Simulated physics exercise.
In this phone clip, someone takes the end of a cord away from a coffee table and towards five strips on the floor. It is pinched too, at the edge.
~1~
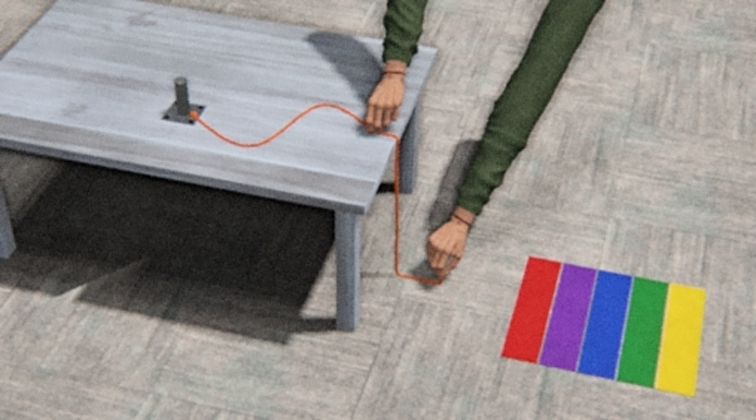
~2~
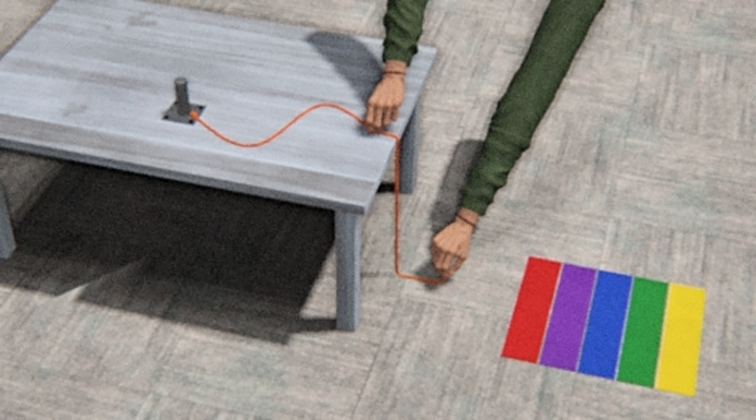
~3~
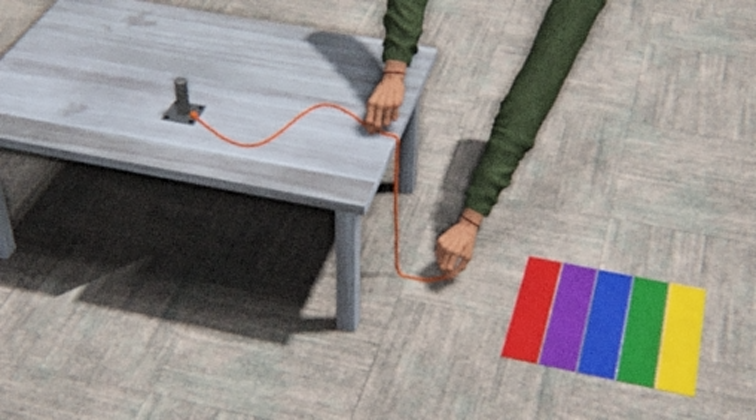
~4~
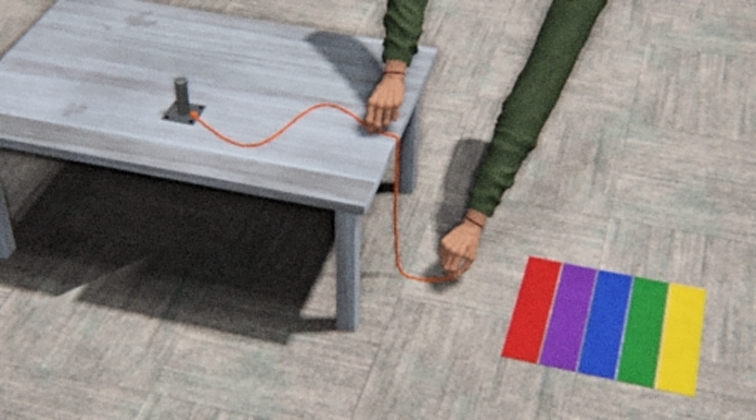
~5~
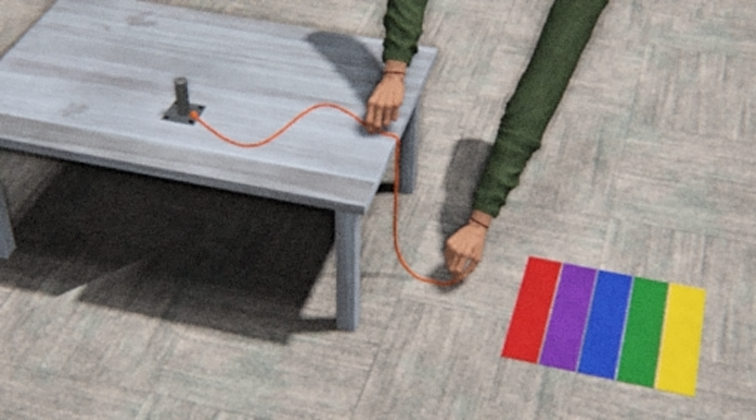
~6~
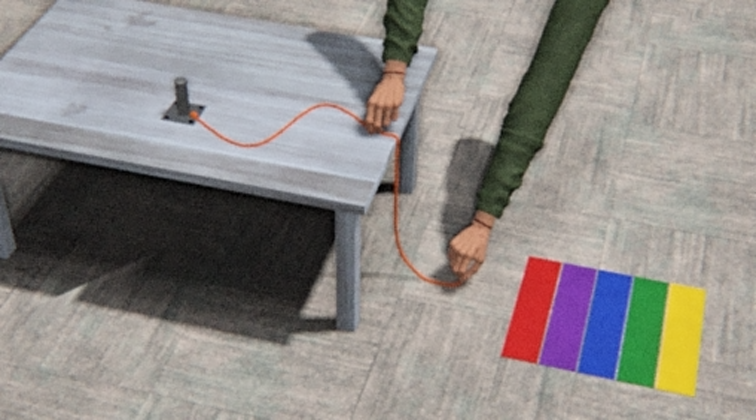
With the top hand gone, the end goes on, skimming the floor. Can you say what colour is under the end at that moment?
Yes, it is green.
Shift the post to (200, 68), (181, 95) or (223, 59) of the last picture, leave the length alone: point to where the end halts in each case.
(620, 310), (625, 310) and (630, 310).
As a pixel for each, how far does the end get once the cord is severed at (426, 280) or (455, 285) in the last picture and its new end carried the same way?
About (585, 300), then (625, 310).
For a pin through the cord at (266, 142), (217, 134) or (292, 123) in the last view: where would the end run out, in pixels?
Approximately (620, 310), (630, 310) and (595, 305) respectively.
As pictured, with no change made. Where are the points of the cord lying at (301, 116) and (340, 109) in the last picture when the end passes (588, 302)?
(344, 133) for the first, (393, 141) for the second.
A little later, end near (588, 302); over purple.
Next, end near (622, 309); over blue.
When it is tight, end near (643, 313); over green. It halts on the green strip.
